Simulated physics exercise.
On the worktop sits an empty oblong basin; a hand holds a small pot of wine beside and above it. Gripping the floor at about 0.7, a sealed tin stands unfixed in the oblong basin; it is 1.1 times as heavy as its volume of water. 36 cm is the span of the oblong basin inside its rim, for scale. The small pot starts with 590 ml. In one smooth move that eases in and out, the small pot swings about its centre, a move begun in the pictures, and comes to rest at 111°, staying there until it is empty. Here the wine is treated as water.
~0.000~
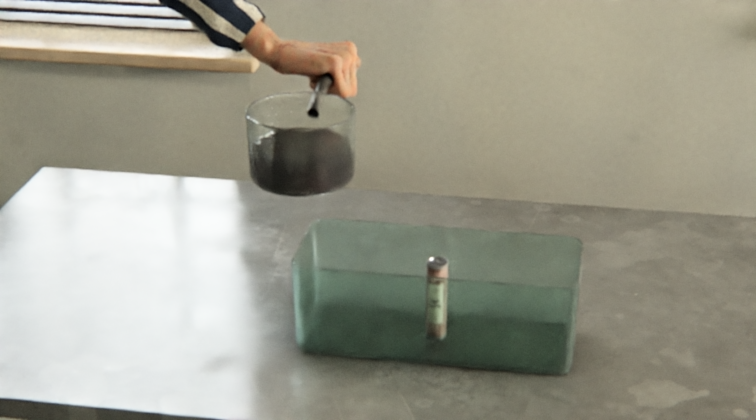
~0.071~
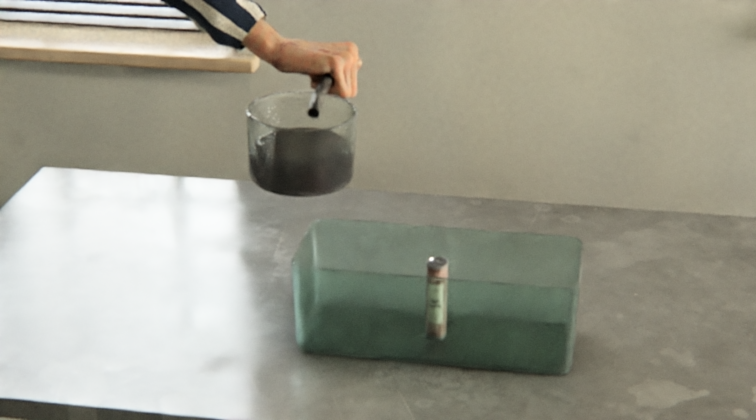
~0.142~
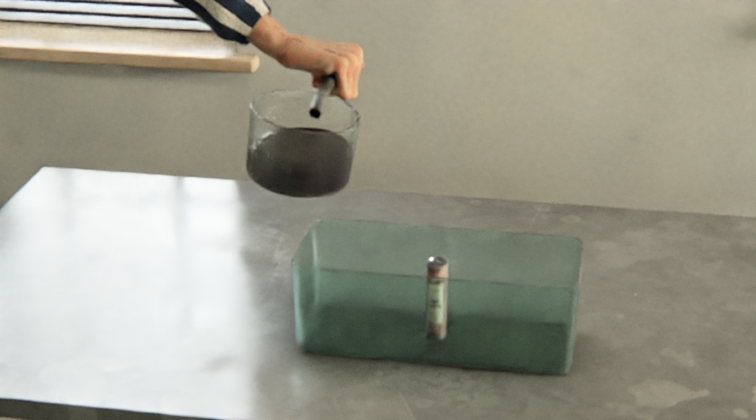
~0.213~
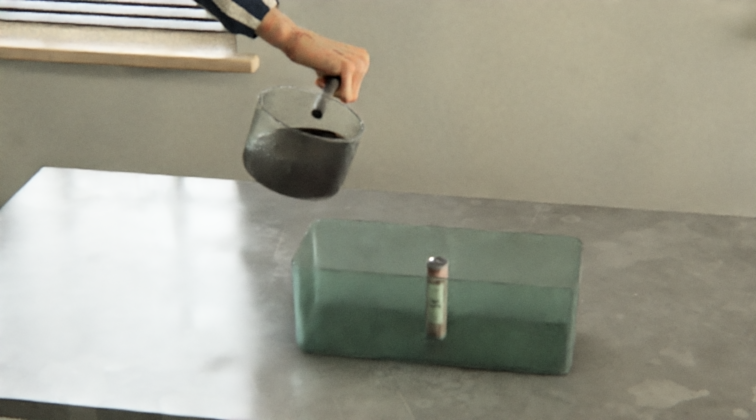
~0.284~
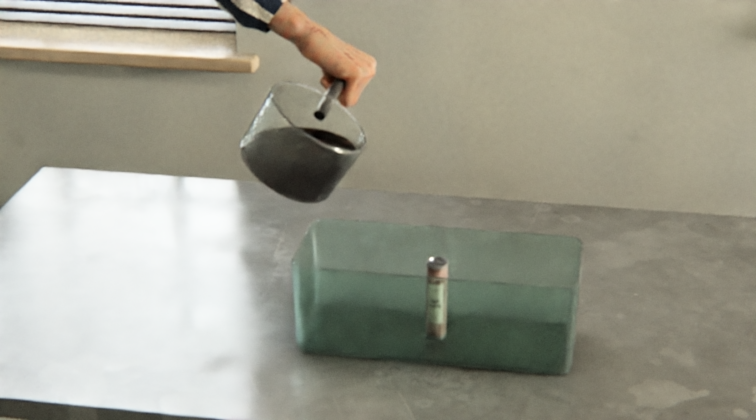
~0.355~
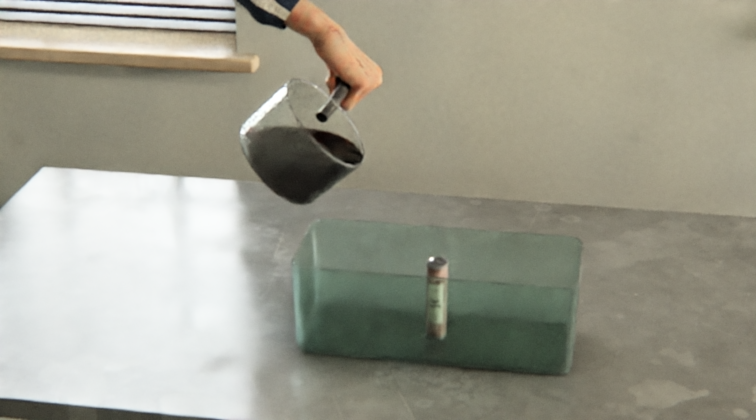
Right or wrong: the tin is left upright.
Right.
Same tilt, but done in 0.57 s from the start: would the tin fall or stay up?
Well, the tin simply holds firm.
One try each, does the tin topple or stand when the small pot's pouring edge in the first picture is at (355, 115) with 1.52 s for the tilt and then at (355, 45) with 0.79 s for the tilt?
First it remains upright; then it goes over.
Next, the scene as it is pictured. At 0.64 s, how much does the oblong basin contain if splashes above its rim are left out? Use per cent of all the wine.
30 %, more or less.
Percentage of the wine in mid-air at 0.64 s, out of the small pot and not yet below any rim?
34 per cent.
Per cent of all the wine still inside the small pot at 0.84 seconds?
I reckon near 7 per cent still sits there.
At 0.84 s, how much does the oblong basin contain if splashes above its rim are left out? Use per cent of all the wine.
Around 84 parts in a hundred.
Then, 0.64 s in, the tilt is 101° and 36 per cent is still to pour; the tin stands where it began.
Then, 0.84 s in, the tilt is 111° and 7 per cent is still to pour; the tin stands where it began.
Then, 1.06 s in, the tilt is 111° and 0 per cent is still to pour; the tin stands where it began.
Then, 1.29 s in, the tilt is 111° and 0 per cent is still to pour; the tin stands where it began.
Finally, the tin stands where it began.
